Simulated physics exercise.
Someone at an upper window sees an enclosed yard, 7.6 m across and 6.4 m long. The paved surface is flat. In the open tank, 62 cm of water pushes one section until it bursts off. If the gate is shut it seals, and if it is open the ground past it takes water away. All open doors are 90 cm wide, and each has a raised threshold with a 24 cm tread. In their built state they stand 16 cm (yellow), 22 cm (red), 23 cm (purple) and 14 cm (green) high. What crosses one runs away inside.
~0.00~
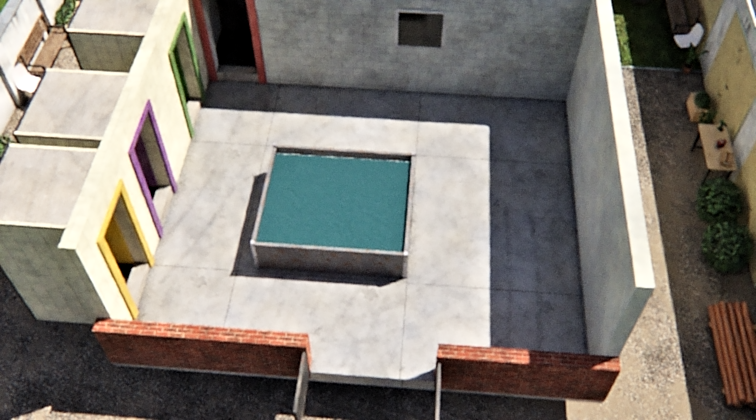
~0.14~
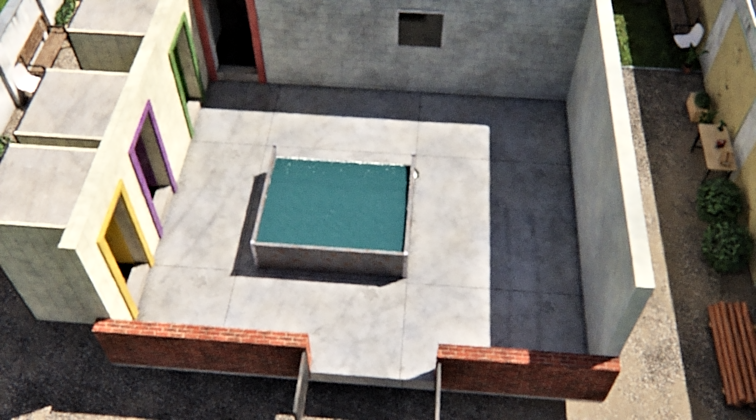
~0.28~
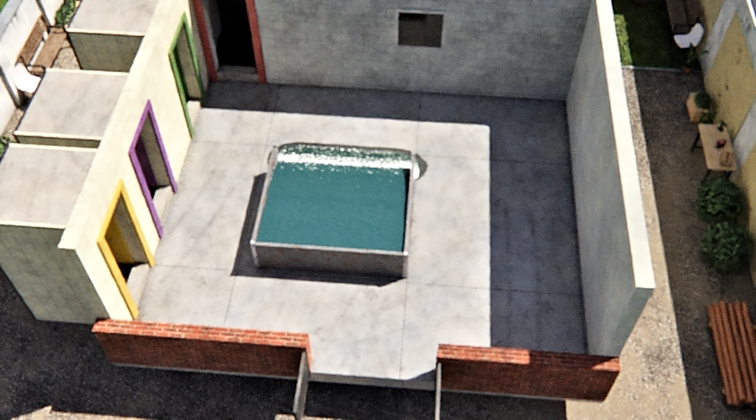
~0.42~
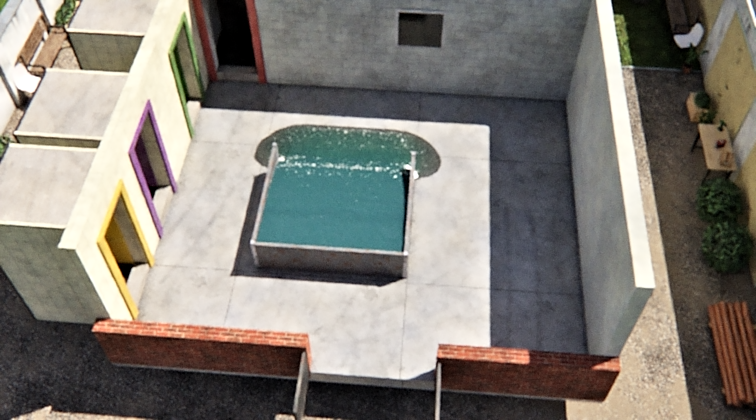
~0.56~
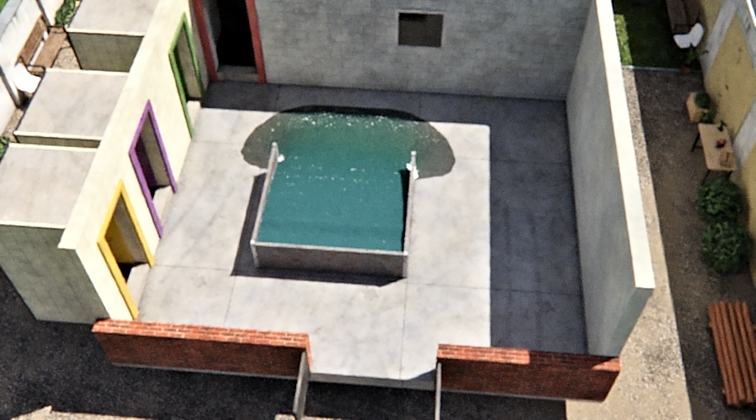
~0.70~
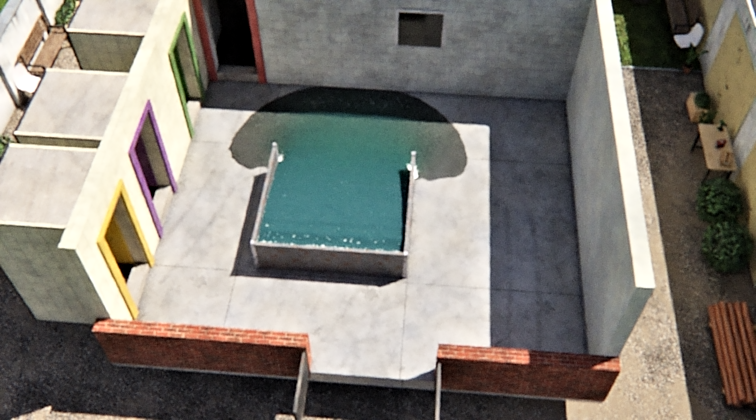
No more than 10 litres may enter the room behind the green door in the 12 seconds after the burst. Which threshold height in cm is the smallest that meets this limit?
A height of roughly 25 cm.
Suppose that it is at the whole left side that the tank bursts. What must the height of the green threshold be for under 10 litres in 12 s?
Some 15 cm.
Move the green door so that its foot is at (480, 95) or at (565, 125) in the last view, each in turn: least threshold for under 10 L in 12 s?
In turn: Roughly 14.0 cm, roughly 27 cm.
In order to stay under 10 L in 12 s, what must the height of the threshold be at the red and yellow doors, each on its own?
Roughly 30 cm for the red door and roughly 10.0 cm for the yellow door.
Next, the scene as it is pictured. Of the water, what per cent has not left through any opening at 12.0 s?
Close to 86 per cent is still present.
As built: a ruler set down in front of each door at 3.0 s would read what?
In cm - yellow: 0, red: 25, purple: 0, green: 26.
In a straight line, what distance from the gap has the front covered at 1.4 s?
About 3.6 m.
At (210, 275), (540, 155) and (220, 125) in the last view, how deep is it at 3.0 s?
That's 0, 4 and 13 cm, in the order given.
After 1.4 s water covers 25 % of the floor, deepest (44 cm) near (359, 97); it has not reached the green door.
After 3.0 s water covers 40 % of the floor, deepest (39 cm) near (209, 82); 26 cm at the green door, 13 litres in over its 14 cm threshold.
After 12.0 s water covers 100 % of the floor, deepest (13 cm) near (579, 259); 4 cm at the green door, 96 litres in over its 14 cm threshold.
At the green door as built, the water arrived by 1.8 s and peaked near 26 cm at 3.2 s.
With a threshold of 20.5 cm, 29 litres would have come in within the 12 s; with 28 cm, 3 litres. So under 10 litres takes about 25 cm.
